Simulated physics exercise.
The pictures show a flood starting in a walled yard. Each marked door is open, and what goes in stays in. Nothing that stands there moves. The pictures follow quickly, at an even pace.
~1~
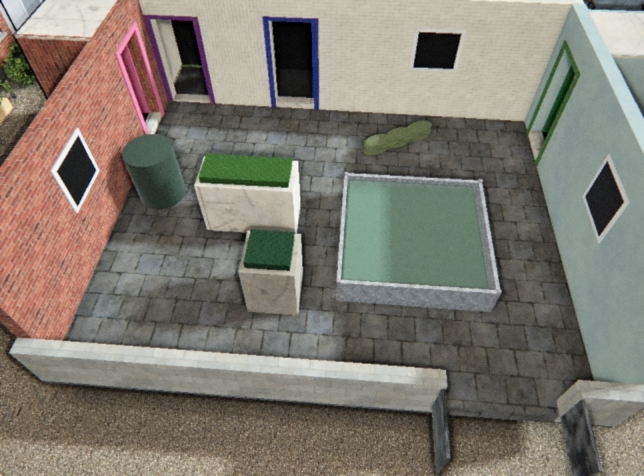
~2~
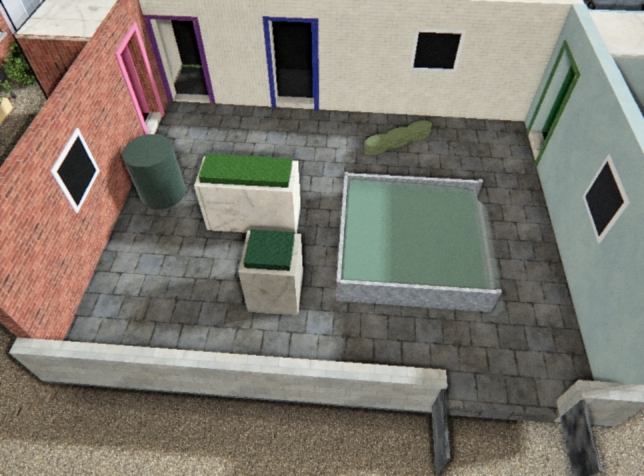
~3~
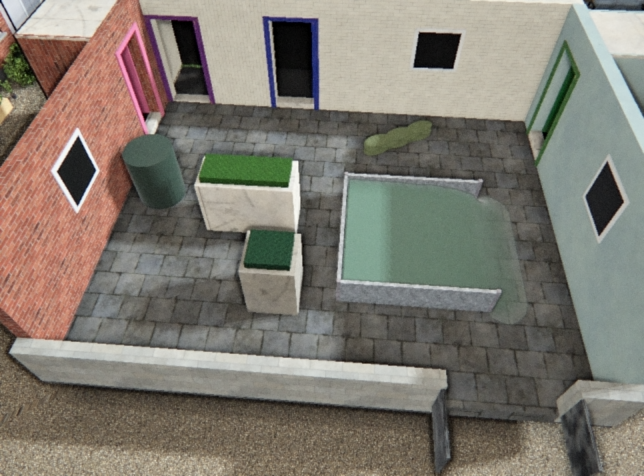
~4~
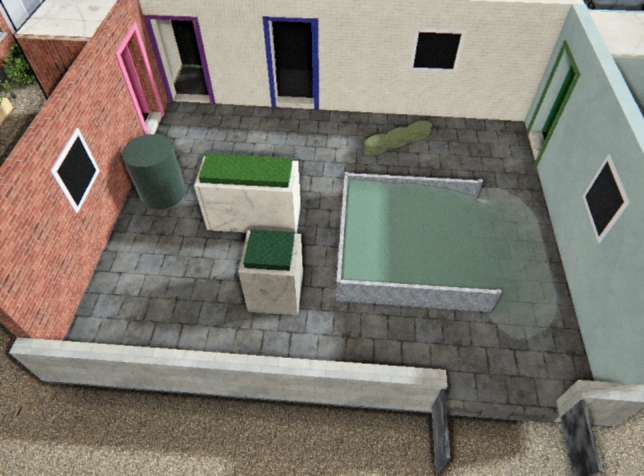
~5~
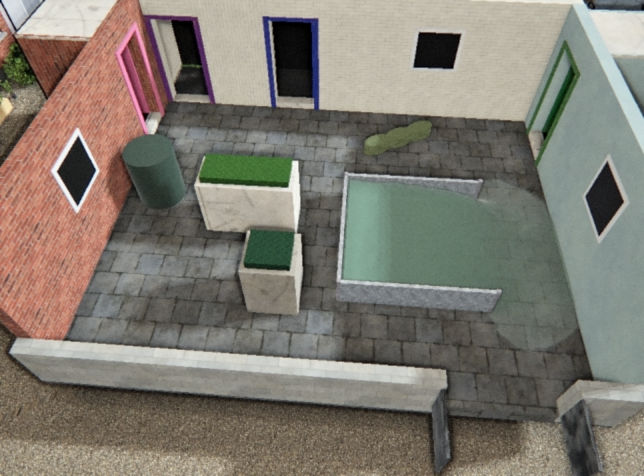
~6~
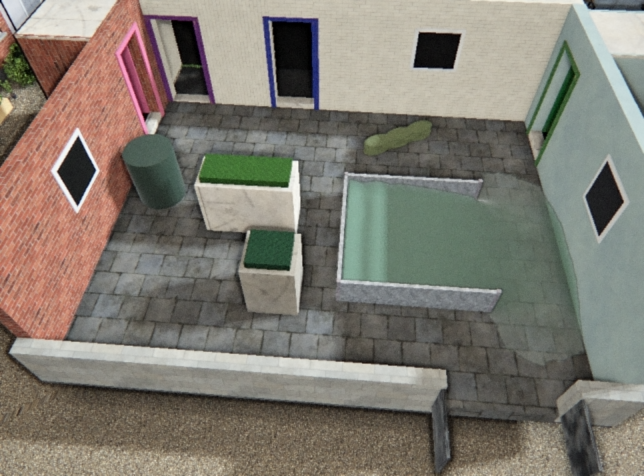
Greenish water in a low rectangular tank pours out where the right-hand wall disappears, spreading in a widening sheet across the grey paving until it reaches the pale blue wall, while the planters and green cylinder stay still.
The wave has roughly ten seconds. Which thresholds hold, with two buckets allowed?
One by one: The purple door admits no more than that; the pink door admits no more than that; the green door admits no more than that; the blue door admits no more than that.
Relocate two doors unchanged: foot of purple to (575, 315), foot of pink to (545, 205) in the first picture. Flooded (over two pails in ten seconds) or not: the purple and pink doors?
One by one: The purple one is over, the pink one floods.
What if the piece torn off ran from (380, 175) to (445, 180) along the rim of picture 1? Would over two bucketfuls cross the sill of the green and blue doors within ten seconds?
In short: Green floods, blue is under.
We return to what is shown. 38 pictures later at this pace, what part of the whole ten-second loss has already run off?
About 70 per cent.
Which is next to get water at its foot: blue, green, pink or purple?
That is the green one.
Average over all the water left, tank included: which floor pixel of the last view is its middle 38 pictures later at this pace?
Close to (436, 221).
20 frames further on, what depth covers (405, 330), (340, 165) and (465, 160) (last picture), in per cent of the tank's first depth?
In that order: 4, 0 and 8 per cent.
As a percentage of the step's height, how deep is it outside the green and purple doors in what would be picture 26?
Roughly 70 per cent, then 0 per cent.
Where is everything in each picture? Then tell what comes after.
In the first frame, the water tank at (415, 230) is whole and still.
In the second frame, water pours out at (481, 247) and has run to (495, 312).
In the third frame, the front is at (511, 319), out from the gap at (480, 247).
In the fourth frame, the front is at (531, 330), out from the gap at (480, 248).
In the fifth frame, water pours out at (480, 248) and has run to (557, 335).
In the sixth frame, the front is at (582, 344), out from the gap at (480, 248).
A moment on, water covers 15 % of the floor; the purple door not reached, the pink door not reached, the green door wet at the sill, nothing in, the blue door not reached.
Next, water covers 20 % of the floor; the purple door not reached, the pink door not reached, the green door wet at the sill, nothing in, the blue door not reached.
Then, water covers 35 % of the floor; the purple door not reached, the pink door not reached, the green door wet at the sill, nothing in, the blue door not reached.
Later, water covers 70 % of the floor; the purple door wet at the sill, nothing in, the pink door not reached, the green door under two buckets in, the blue door wet at the sill, nothing in.
In the end, water covers 90 % of the floor; the purple door wet at the sill, nothing in, the pink door wet at the sill, nothing in, the green door under two buckets in, the blue door wet at the sill, nothing in.
